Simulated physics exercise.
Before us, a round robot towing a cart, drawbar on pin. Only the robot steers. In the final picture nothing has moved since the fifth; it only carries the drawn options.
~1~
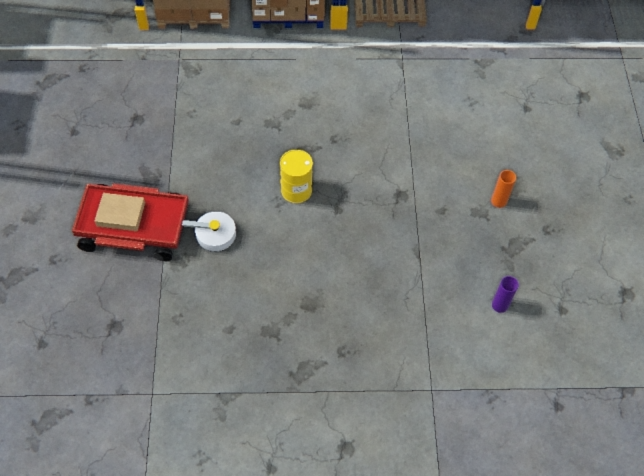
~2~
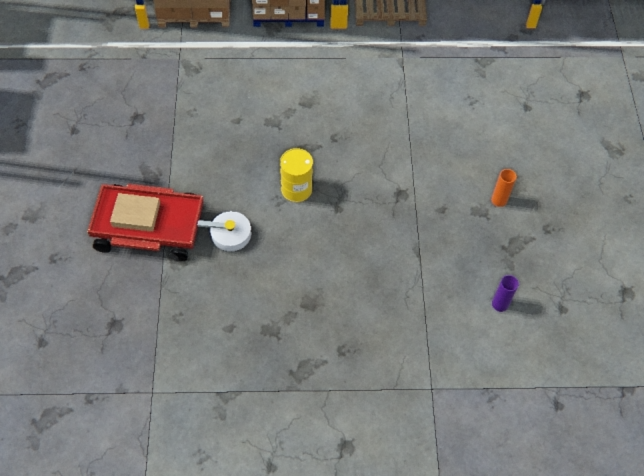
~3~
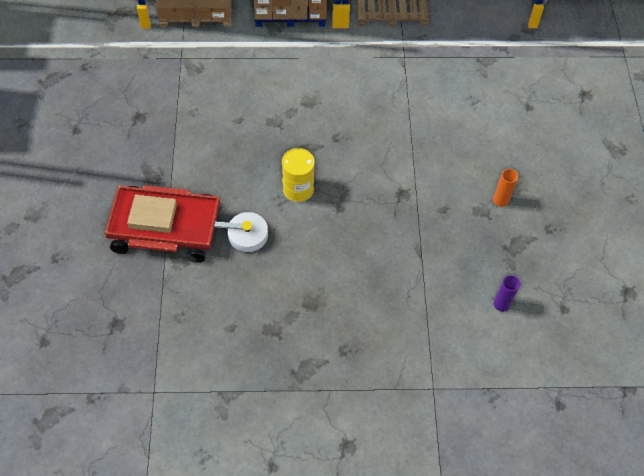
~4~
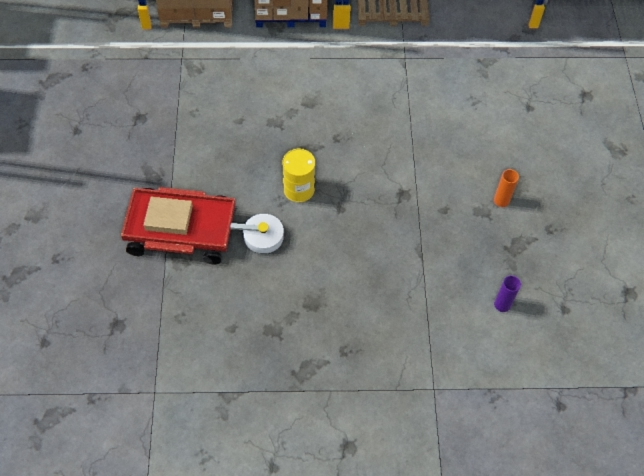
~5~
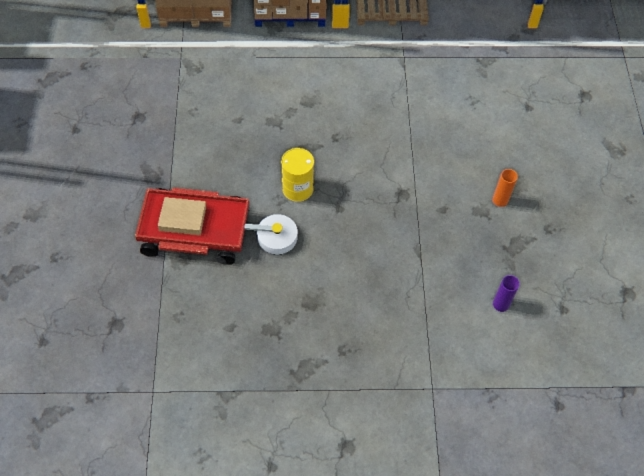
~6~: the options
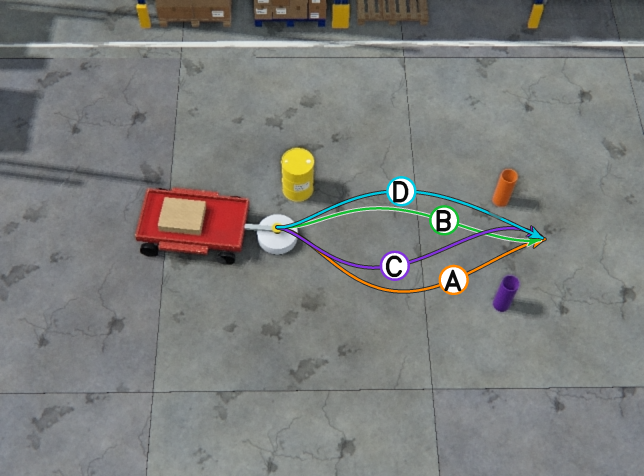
A red cart carrying a tan box sits behind a round white robot on a cracked grey concrete floor, seen from high above, with pallets of boxes along the top edge. A yellow drum stands near the middle, and an orange post and a purple post stand to the right. The robot steadily tows the cart rightward, passing just below the drum, while the view stays essentially still.
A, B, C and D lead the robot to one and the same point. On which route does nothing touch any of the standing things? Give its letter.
It should follow C.
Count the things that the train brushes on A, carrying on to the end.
In all, one.
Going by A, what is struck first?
It meets the purple post.
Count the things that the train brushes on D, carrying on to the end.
It touches two.
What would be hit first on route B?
The yellow drum.
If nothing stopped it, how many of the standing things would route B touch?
It touches one.
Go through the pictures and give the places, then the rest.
Orange post (499, 201); purple post (500, 305); robot (216, 230), in the first picture.
Robot (231, 230); red cart (147, 216); purple post (500, 304), in the second picture.
Robot (248, 231); red cart (163, 217); orange post (501, 200), in the third picture.
Robot (264, 232); red cart (179, 219); yellow drum (299, 189), in the fourth picture.
Robot (277, 233); red cart (193, 220); purple post (501, 304); yellow drum (298, 189); orange post (501, 200), in the fifth picture.
On the marked copy, A from (277, 227) via (410, 291) to (545, 239); B from (277, 227) via (408, 211) to (540, 240); C from (277, 227) via (409, 262) to (541, 236); D from (277, 227) via (409, 191) to (543, 238).
Following C. Soon after the start, robot (369, 273), cart (288, 243).
Later, robot (461, 246), cart (381, 252).
In the end, robot (542, 245), cart (461, 240); nothing has been touched.
As for the rest, A meets the purple post; B meets the yellow drum; D meets the yellow drum and orange post.
